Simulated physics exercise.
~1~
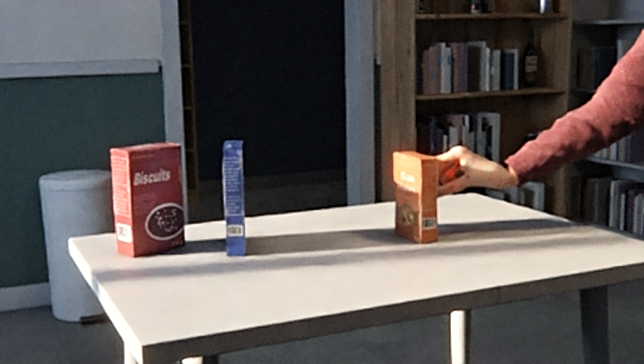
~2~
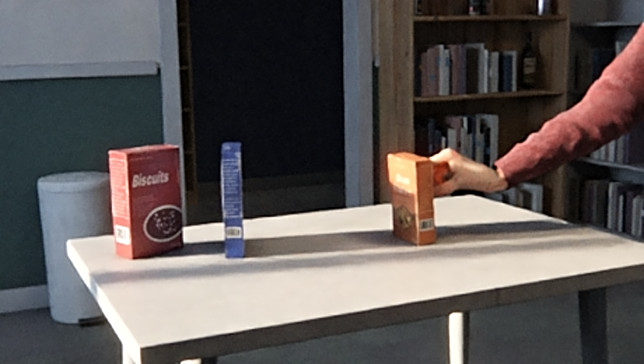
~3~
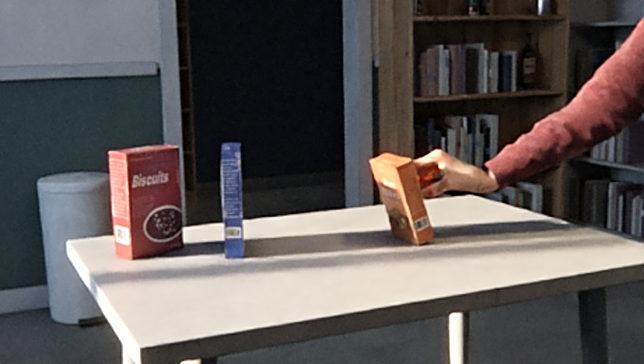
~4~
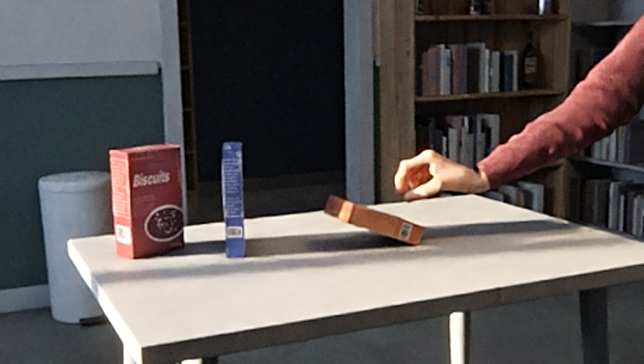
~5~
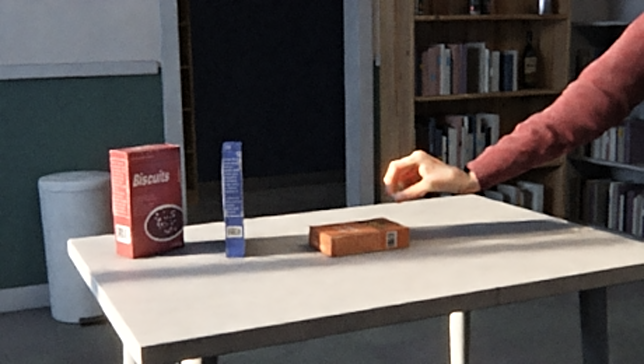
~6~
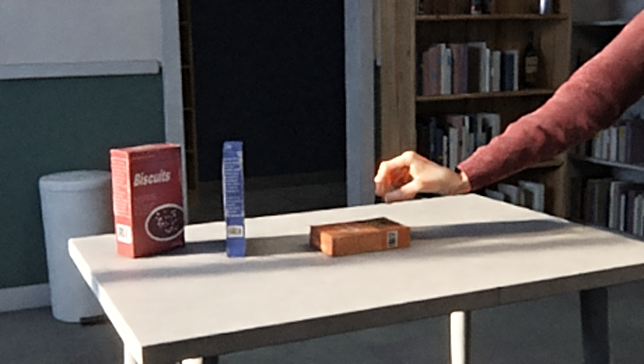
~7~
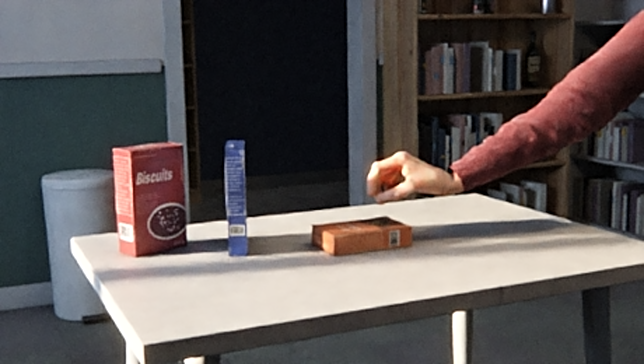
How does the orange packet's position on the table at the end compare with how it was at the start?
At the start the orange packet stands upright, but by the end it lies on its side on the table.
